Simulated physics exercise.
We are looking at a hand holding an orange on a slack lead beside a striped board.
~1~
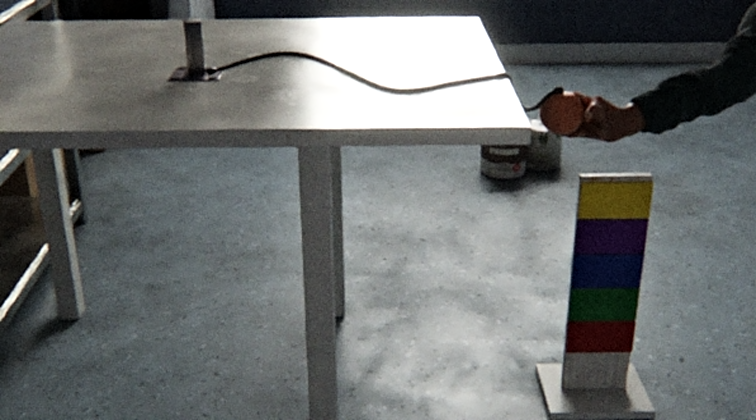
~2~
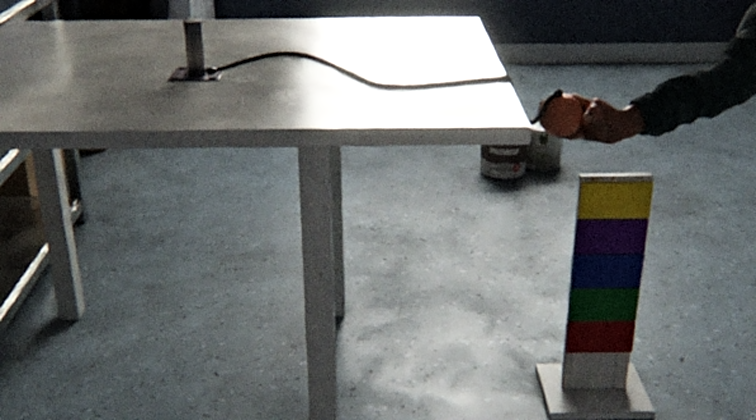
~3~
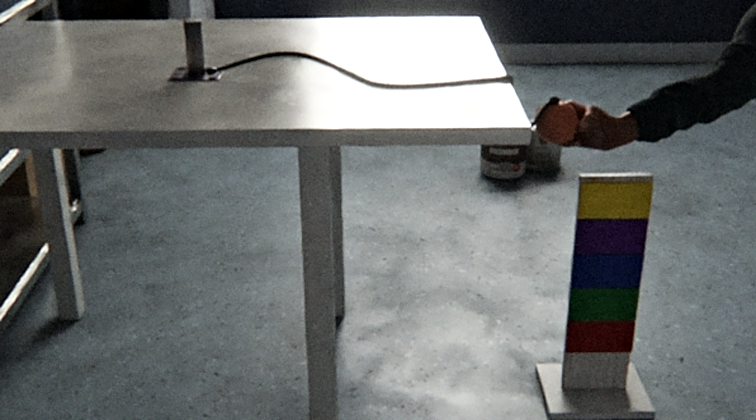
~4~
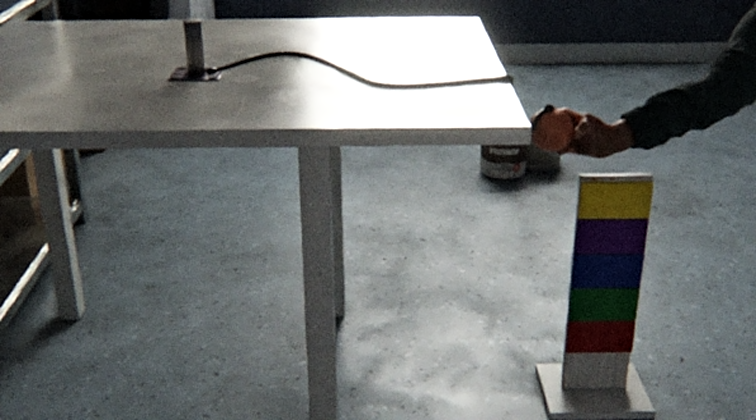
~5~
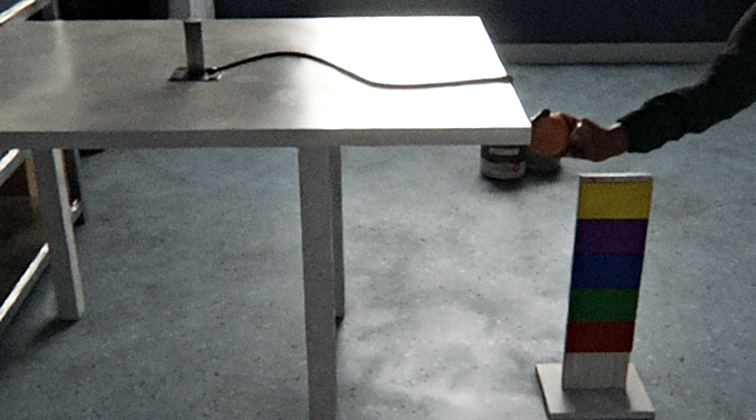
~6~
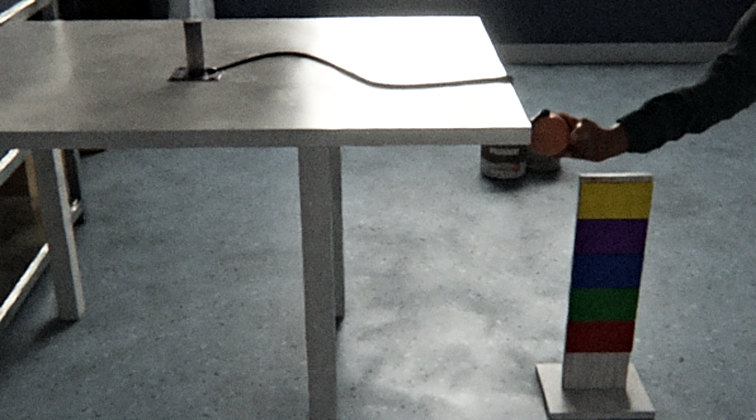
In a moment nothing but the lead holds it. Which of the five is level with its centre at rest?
Its centre hangs level with the blue band.
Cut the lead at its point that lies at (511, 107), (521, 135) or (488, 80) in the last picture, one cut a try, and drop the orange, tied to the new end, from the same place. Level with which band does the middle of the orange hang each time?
Try by try: Yellow; purple; no band.
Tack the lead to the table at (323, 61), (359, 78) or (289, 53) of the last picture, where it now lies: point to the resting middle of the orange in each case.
In that order: (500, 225), (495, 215) and (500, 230).
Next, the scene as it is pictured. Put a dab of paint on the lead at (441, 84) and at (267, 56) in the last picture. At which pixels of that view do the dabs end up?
The first at (503, 92), the second at (291, 71).
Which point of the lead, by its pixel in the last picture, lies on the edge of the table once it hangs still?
The one at (420, 86).
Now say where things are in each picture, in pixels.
The first frame shows orange (561, 113); yellow (616, 202); purple (612, 237); blue (608, 272); green (604, 305); red (601, 338).
The second frame shows orange (560, 115); lead through (241, 62) (312, 57) (357, 77) (433, 85) (510, 91).
The third frame shows orange (556, 122).
The fourth frame shows orange (551, 130); lead through (241, 62) (312, 57) (357, 77) (434, 85) (510, 94).
The fifth frame shows orange (548, 134).
The sixth frame shows orange (548, 134); lead through (241, 62) (312, 57) (357, 77) (434, 85) (510, 94).
A little later, orange near (473, 231); level with purple.
Next, orange near (512, 257); level with blue.
When it is over, orange near (501, 265); level with blue. Its middle rests at the blue band.
